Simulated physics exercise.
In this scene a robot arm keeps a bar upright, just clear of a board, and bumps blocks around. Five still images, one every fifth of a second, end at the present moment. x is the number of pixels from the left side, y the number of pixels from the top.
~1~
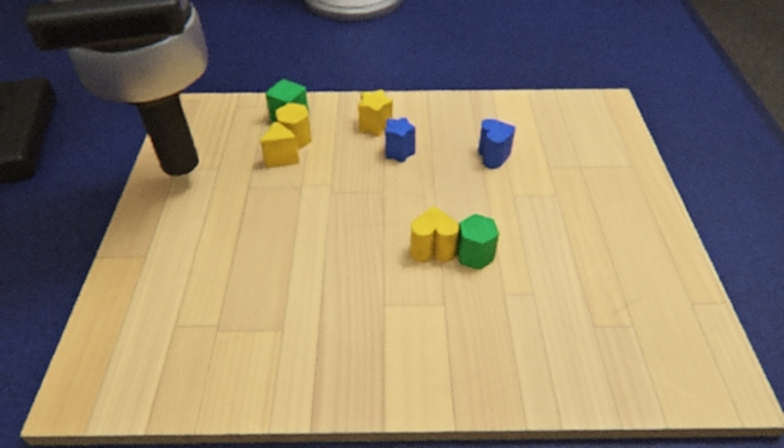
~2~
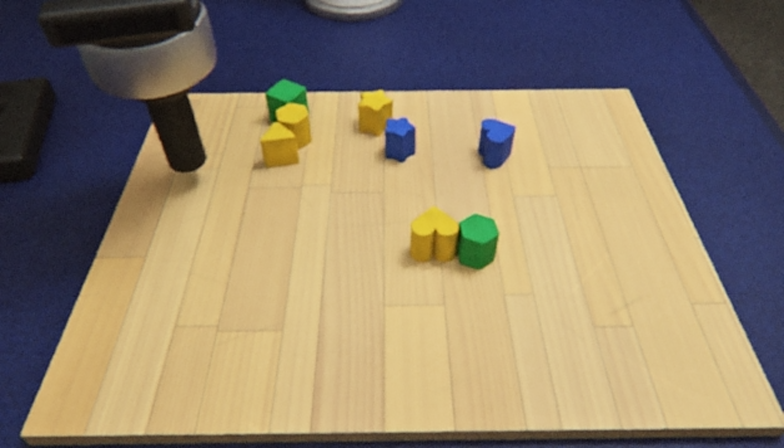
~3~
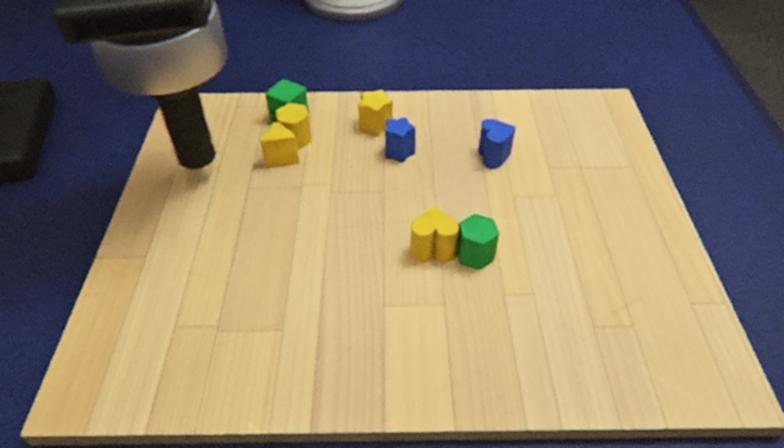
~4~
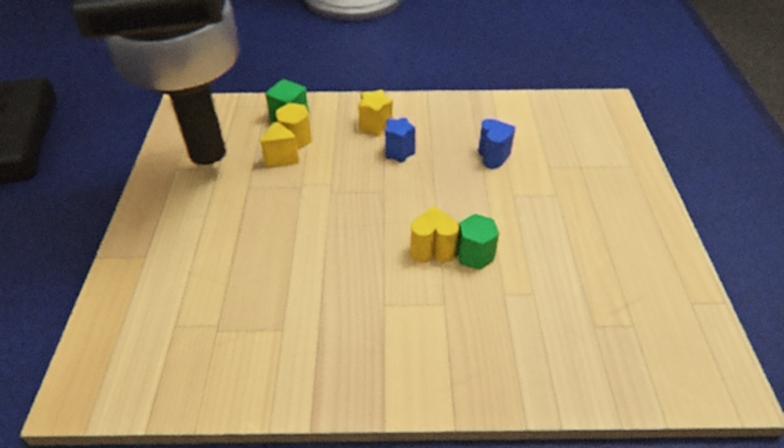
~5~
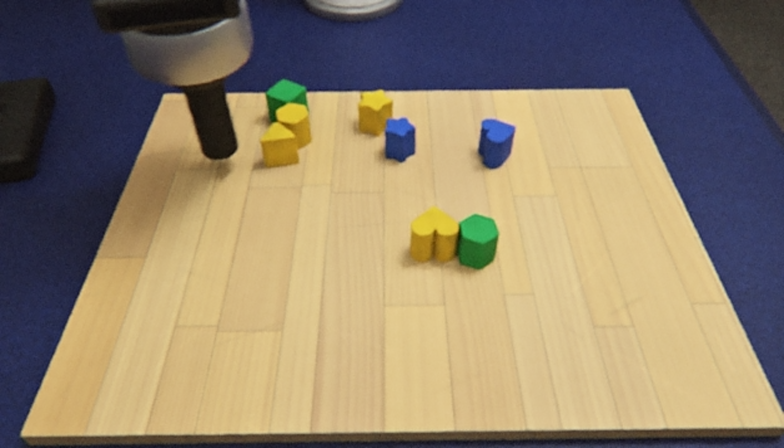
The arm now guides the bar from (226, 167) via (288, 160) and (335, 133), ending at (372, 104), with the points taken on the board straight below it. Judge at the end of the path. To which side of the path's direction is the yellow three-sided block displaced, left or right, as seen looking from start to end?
My prediction: Rightwards.
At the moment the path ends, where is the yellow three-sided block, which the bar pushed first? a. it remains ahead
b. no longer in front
b - no longer in front.
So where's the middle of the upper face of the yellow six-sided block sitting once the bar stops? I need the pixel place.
It is at (319, 87).
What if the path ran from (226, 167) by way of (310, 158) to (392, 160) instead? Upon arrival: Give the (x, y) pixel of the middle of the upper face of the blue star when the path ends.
Put as a pixel place, it's (429, 124).
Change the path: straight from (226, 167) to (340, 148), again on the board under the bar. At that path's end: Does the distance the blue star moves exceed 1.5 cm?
I'd say no.
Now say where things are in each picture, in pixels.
In the first frame, lower end of the bar at (180, 164), tops of blocks, yellow three-sided block at (277, 132), green square piece at (285, 90), yellow six-sided block at (292, 113), yellow star at (374, 99).
In the second frame, bar at (188, 161), blocks as before.
In the third frame, bar at (197, 158), blocks as before.
In the fourth frame, bar at (208, 153), blocks as before.
In the fifth frame, bar at (221, 149), yellow three-sided block at (277, 132), green square piece at (285, 90), yellow six-sided block at (292, 113), yellow star at (374, 99).
The first path, step by step. One third of the way, bar at (287, 141); yellow three-sided block at (315, 128), turned 45° anticlockwise.
Two thirds of the way, bar at (334, 114); yellow three-sided block at (353, 117), turned 20° clockwise; green square piece at (284, 87); yellow six-sided block at (315, 90), turned 95° anticlockwise.
At the end, bar at (371, 86); yellow three-sided block at (353, 116), turned 25° clockwise; green square piece at (284, 87); yellow six-sided block at (319, 87), turned 125° anticlockwise; yellow star at (384, 96), turned 40° clockwise.
